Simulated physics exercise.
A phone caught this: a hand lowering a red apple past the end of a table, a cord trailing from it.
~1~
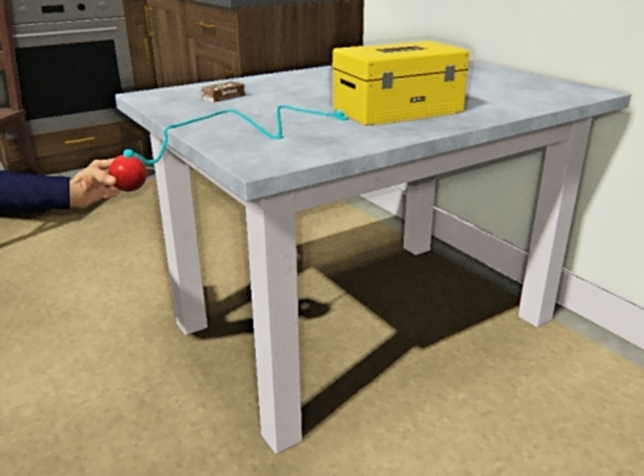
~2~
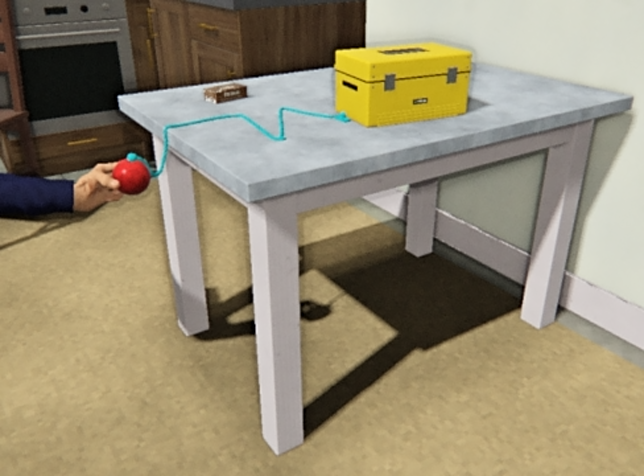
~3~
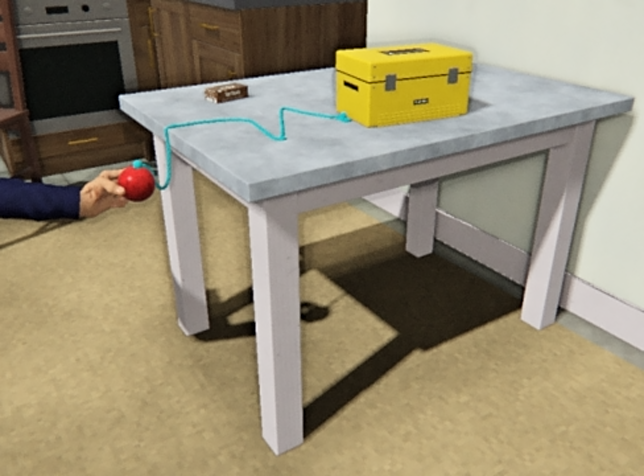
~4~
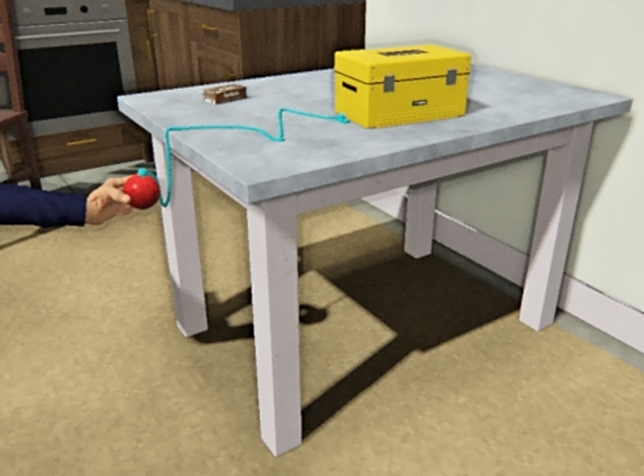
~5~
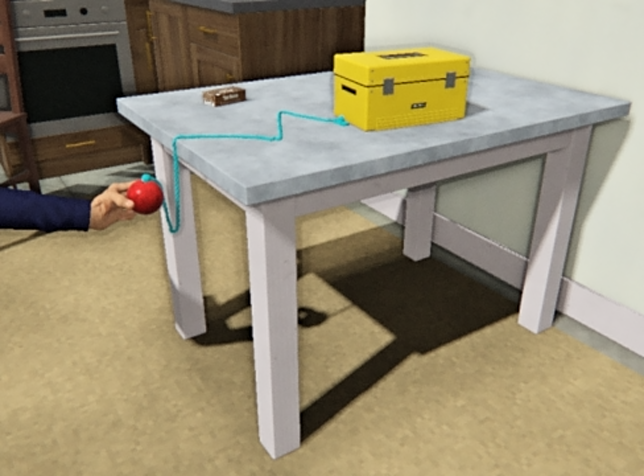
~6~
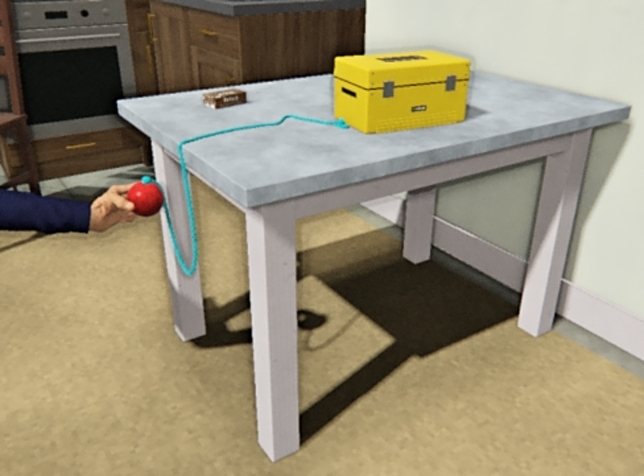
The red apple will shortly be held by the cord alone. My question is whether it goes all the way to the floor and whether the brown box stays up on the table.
My prediction: The red apple falls to the ground; the brown box is not moved.
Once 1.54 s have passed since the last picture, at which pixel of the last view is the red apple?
(173, 399).
Then, 0.22 s after the last picture, apple below the edge near (152, 252); toolbox unmoved; box unmoved.
Then, 0.62 s after the last picture, apple on the floor near (174, 399); toolbox unmoved; box unmoved.
At rest, apple on the floor near (174, 399); toolbox unmoved; box unmoved. The red apple lands on the floor and the brown box keeps its place.
